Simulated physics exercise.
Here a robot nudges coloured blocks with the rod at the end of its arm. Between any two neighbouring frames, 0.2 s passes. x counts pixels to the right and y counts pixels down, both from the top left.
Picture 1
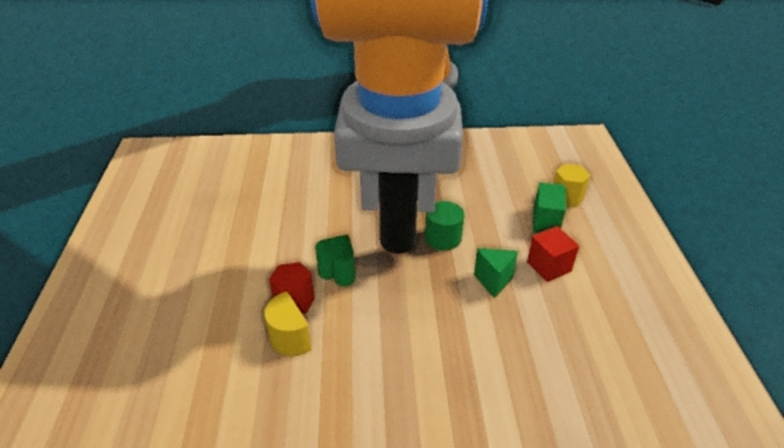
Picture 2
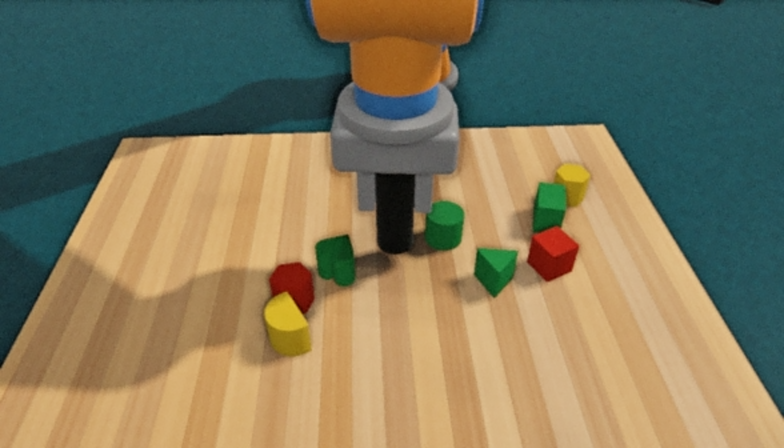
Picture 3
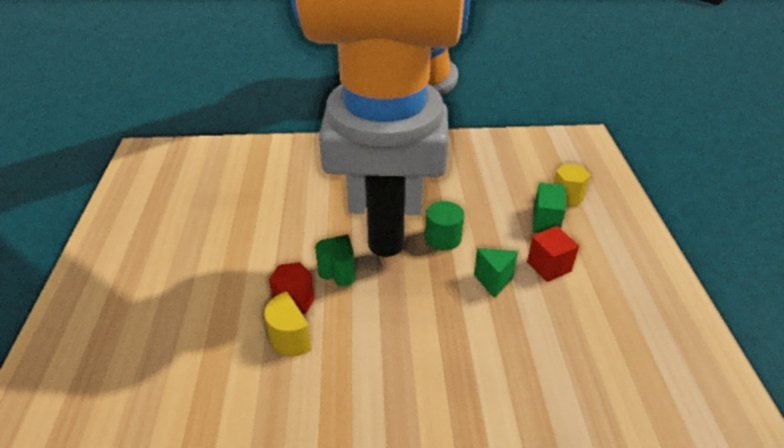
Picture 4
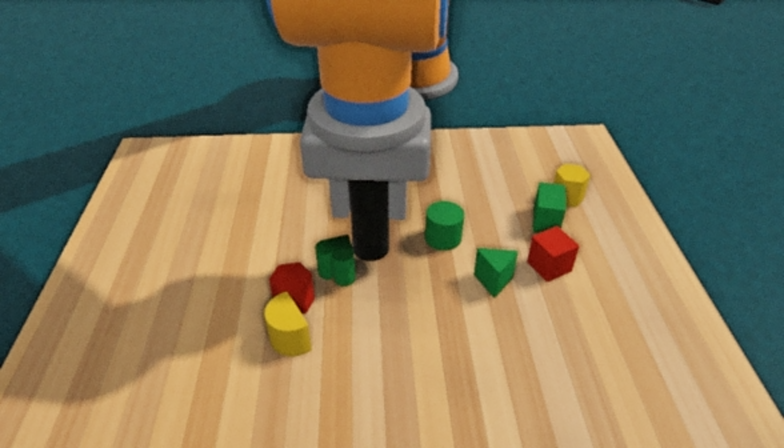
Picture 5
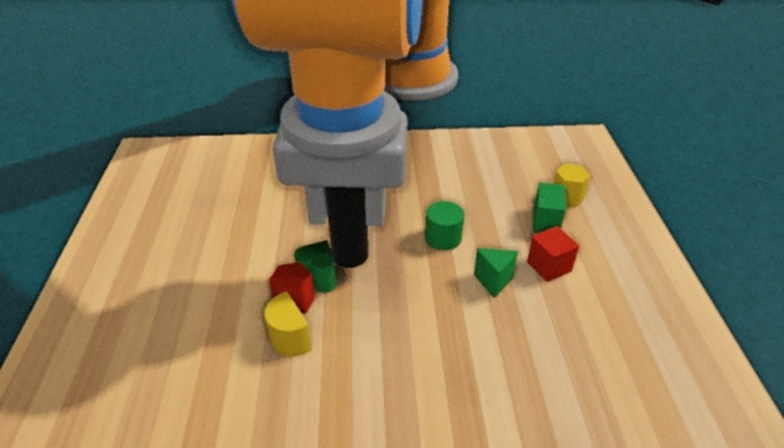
On a wooden table, a robot's black rod moves left and nudges a green block leftward.
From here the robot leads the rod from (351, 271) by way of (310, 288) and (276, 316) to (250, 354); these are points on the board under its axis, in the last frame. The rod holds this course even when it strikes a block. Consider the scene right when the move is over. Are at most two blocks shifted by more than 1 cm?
I'd say no.
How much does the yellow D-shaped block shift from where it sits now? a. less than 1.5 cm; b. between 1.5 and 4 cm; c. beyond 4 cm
b - between 1.5 and 4 cm.
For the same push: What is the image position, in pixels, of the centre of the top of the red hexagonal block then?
In the picture, that point is around (202, 321).
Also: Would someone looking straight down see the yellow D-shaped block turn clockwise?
It seems not.
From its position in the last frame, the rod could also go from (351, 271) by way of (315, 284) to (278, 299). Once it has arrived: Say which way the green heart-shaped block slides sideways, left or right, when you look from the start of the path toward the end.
The answer is right.
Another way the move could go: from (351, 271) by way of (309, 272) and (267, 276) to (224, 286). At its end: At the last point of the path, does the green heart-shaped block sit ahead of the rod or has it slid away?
The block stays ahead.
The first path, step by step. One third of the way, rod at (308, 273); yellow D-shaped block at (282, 316); red hexagonal block at (251, 291), turned 25° anticlockwise; green heart-shaped block at (271, 265), turned 15° clockwise.
Two thirds of the way, rod at (271, 302); yellow D-shaped block at (280, 327), turned 30° anticlockwise; red hexagonal block at (229, 303), turned 40° anticlockwise; green heart-shaped block at (248, 271), turned 45° clockwise.
At the end, rod at (246, 339); yellow D-shaped block at (275, 345), turned 95° anticlockwise; red hexagonal block at (202, 321), turned 25° clockwise; green heart-shaped block at (248, 271), turned 45° clockwise.
